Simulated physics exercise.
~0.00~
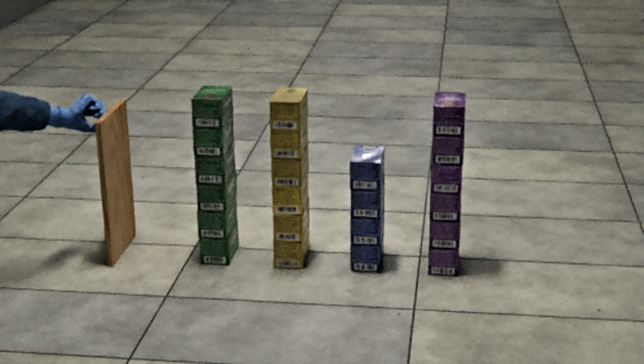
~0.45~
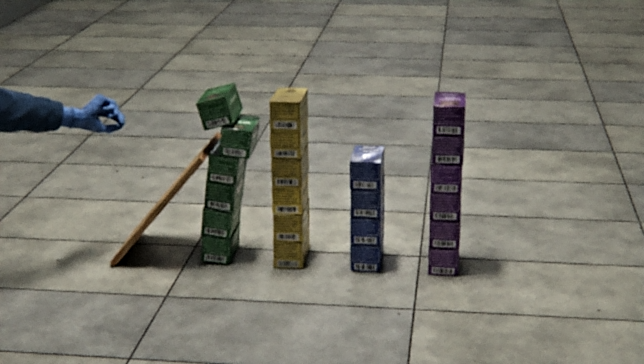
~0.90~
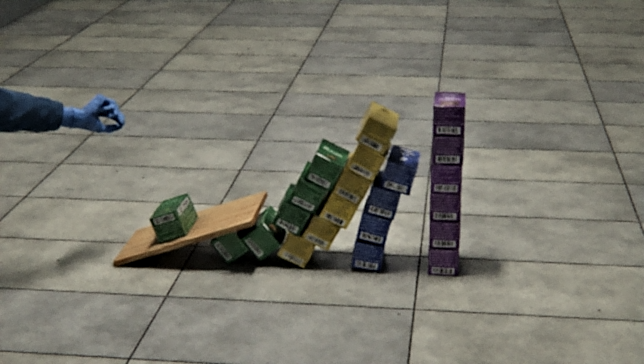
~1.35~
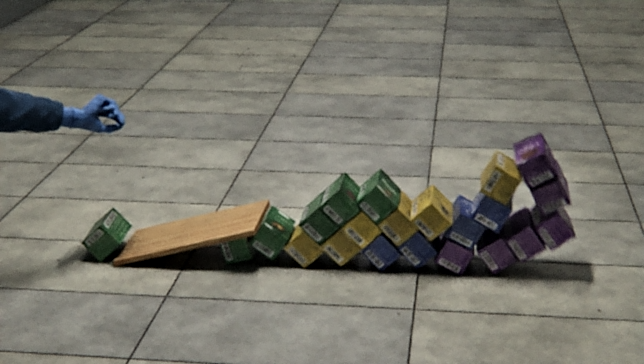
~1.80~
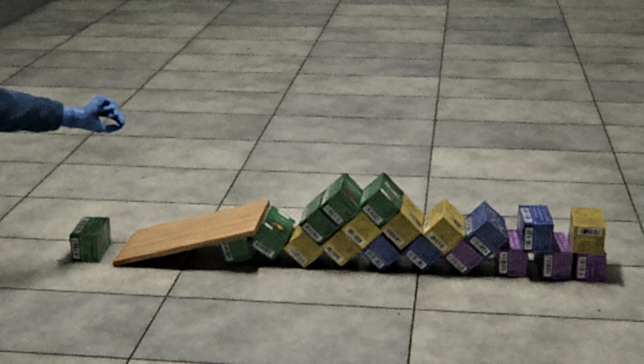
A gloved hand tips a board into the green stack, and all four coloured stacks collapse rightward.
